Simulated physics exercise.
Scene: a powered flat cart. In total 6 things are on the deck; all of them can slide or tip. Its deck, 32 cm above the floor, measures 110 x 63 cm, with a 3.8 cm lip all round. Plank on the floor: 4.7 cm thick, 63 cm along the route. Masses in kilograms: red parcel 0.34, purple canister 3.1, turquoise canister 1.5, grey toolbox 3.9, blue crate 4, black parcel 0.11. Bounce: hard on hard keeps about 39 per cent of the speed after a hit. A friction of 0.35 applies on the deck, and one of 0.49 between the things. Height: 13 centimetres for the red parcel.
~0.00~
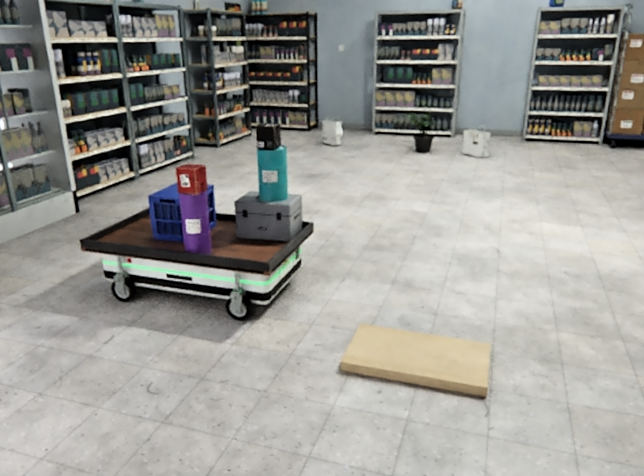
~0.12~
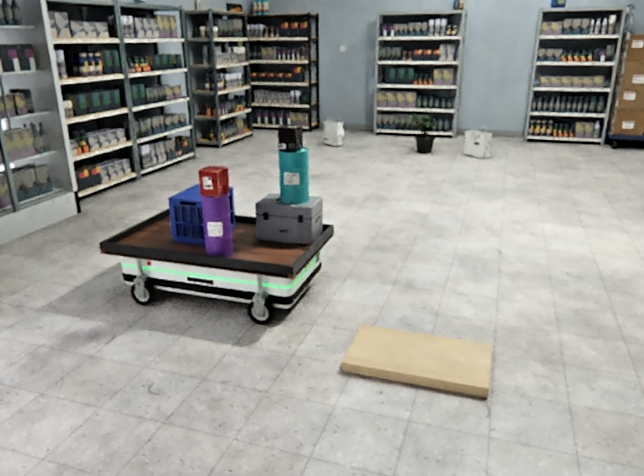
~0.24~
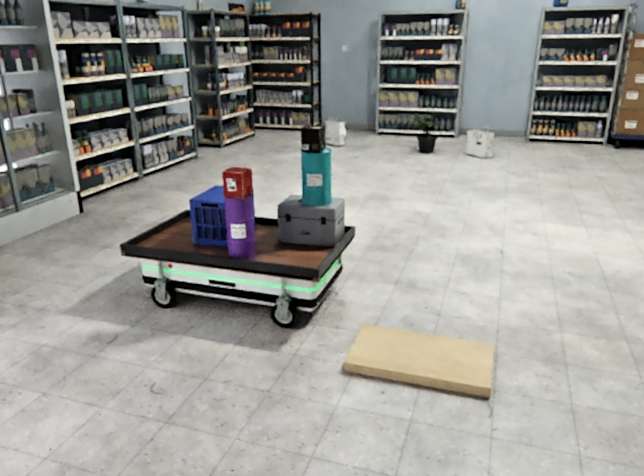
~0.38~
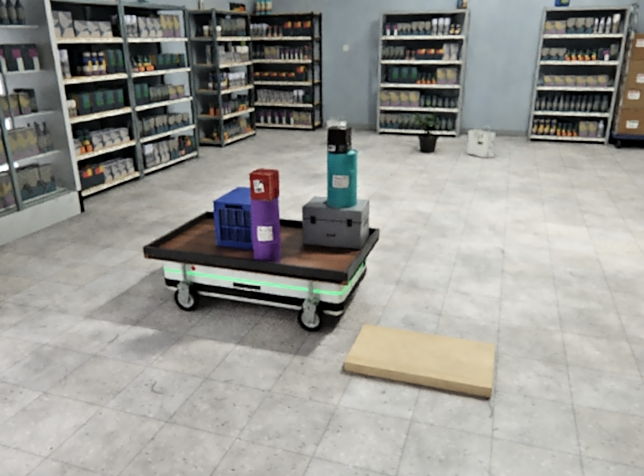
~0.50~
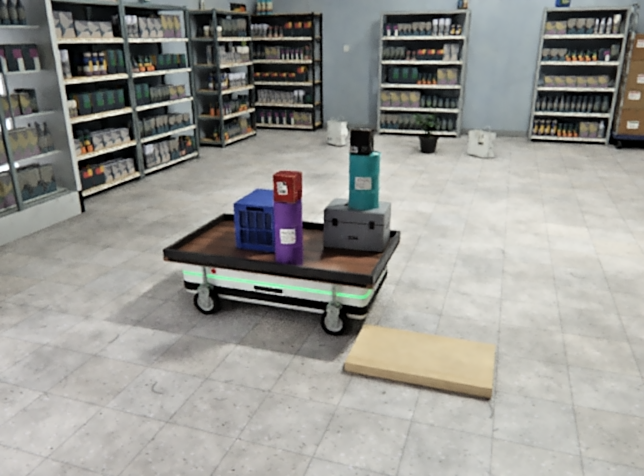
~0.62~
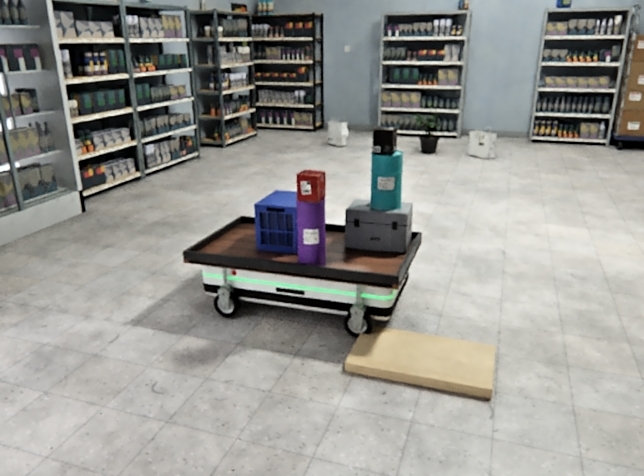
A flat cart carrying a blue crate, a grey toolbox, purple and turquoise canisters and two small parcels rolled steadily rightward across the tiled floor, drawing up close to a plank lying there.
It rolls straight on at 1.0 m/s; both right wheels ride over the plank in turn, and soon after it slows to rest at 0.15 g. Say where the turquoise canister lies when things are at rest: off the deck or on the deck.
It's going to ride along.
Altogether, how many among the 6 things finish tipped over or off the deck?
The number is 2.
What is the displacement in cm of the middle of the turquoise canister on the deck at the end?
4 cm.
Around 1.22 s, 122 cm covered; turquoise canister shifted 3 cm near (502, 184); red parcel at 12° to upright; black parcel shifted 6 cm.
Around 1.72 s, 172 cm covered; turquoise canister at 4° to upright near (614, 196); red parcel upside down; purple canister at 25° to upright.
Around 2.12 s, 212 cm covered; turquoise canister shifted 4 cm; red parcel on its side; purple canister on its side.
Finally (4.5 s), on their side or leaning hard on the deck, red parcel and purple canister; the other 4 still in place (within 10 cm).
